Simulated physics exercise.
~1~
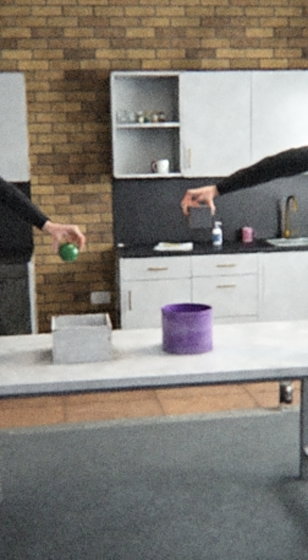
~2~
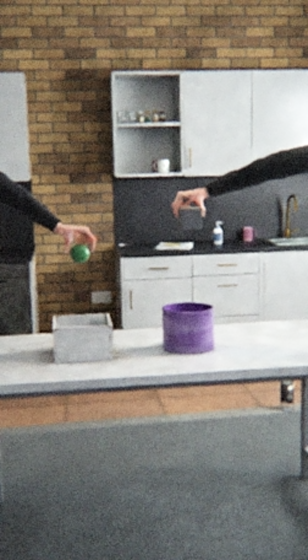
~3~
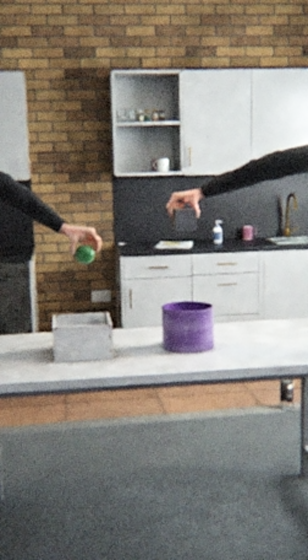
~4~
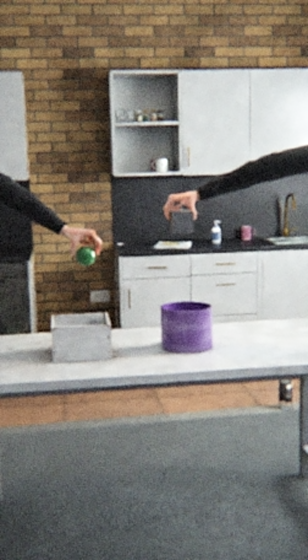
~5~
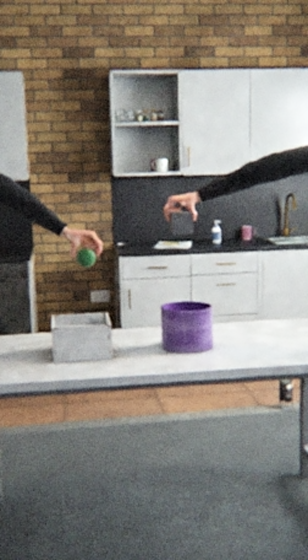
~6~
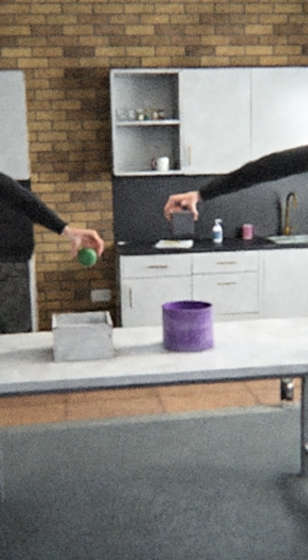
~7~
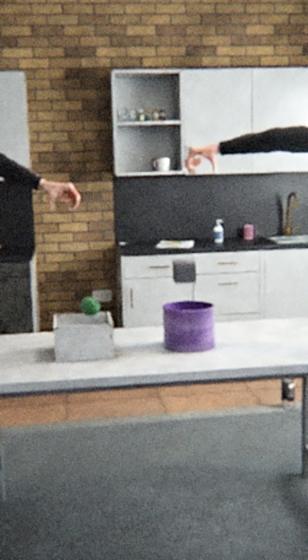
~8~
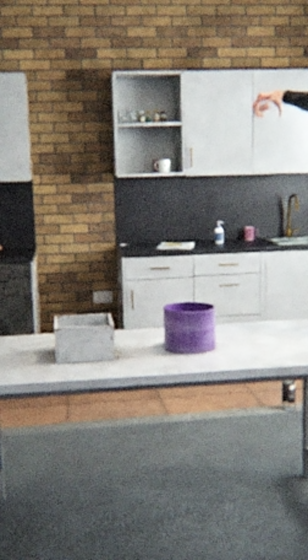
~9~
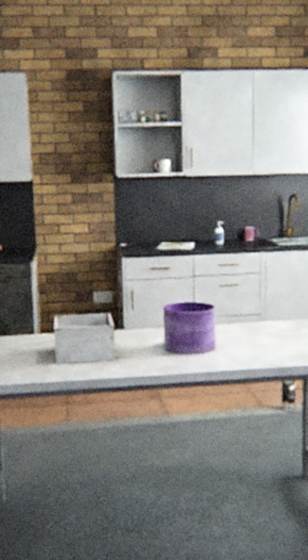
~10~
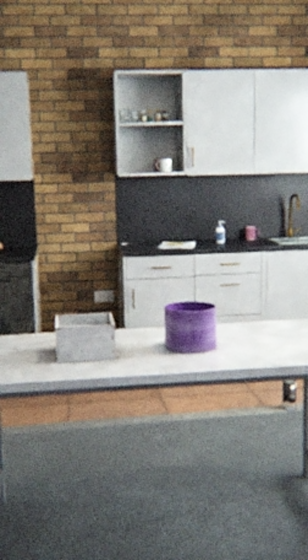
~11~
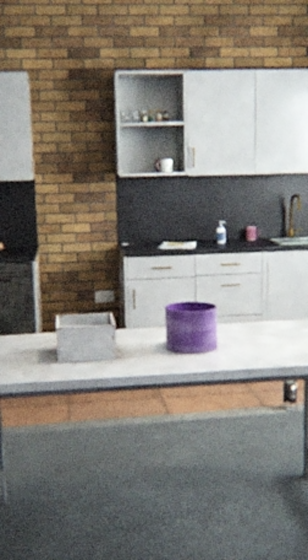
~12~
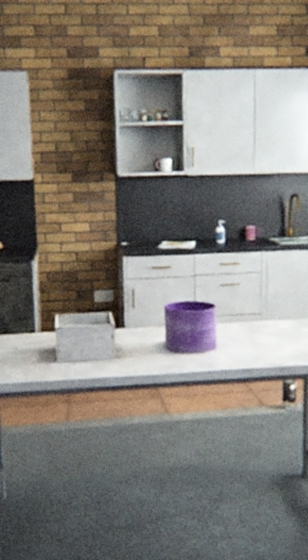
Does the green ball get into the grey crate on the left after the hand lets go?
Yes, the green ball falls straight down and drops into the grey crate on the left.
Two hands release a green ball and a grey block, which drop into open containers.
